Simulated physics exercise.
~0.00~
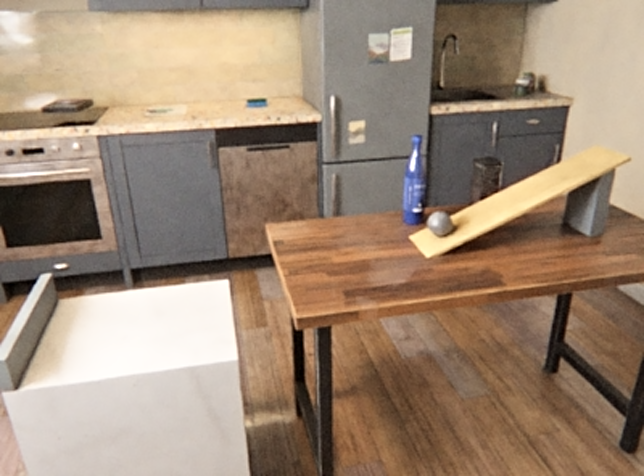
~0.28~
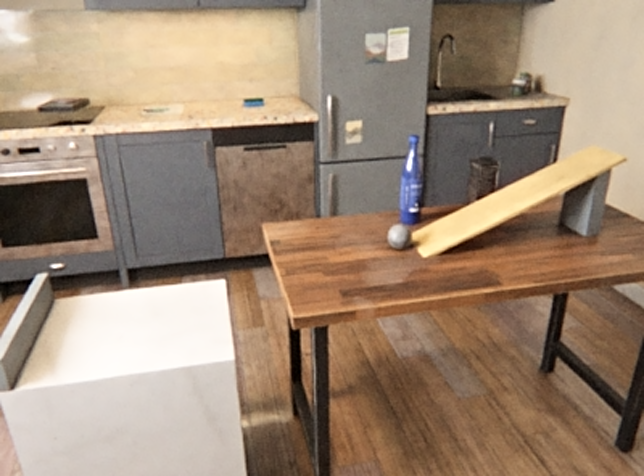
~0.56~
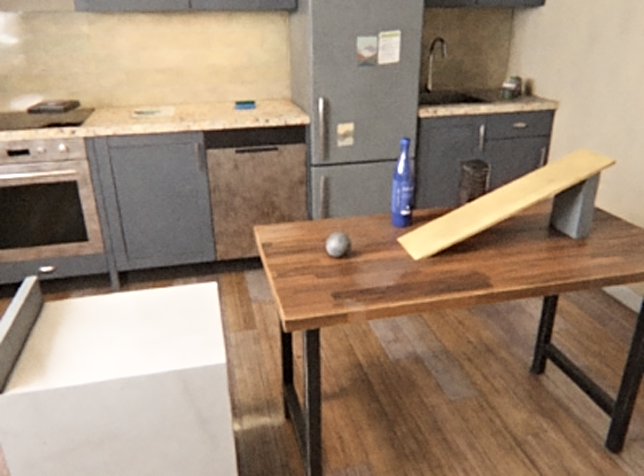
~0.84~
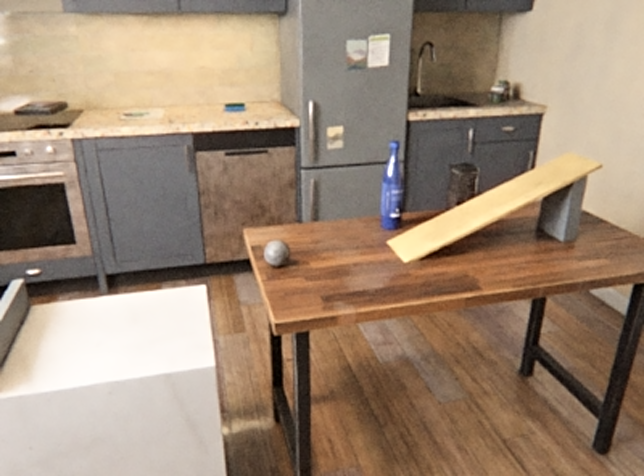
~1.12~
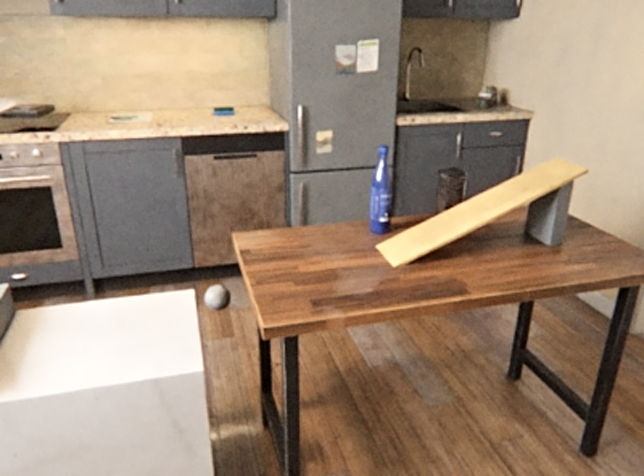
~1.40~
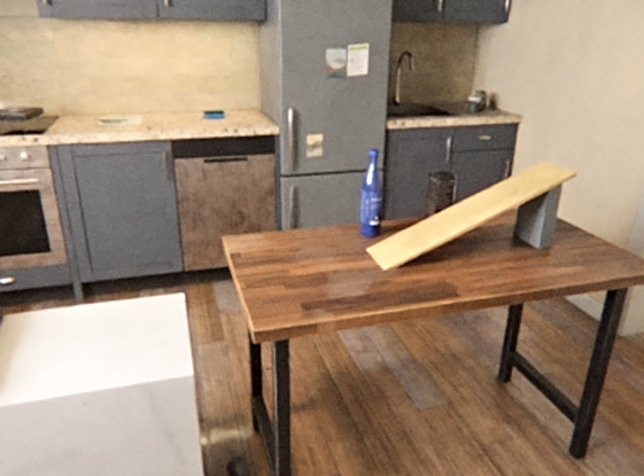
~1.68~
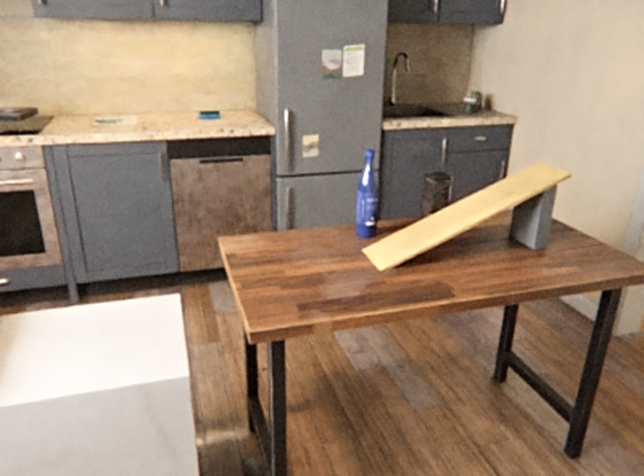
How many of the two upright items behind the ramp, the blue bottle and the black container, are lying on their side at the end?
None of them are, as both the blue bottle and the black container are still standing upright at the end.
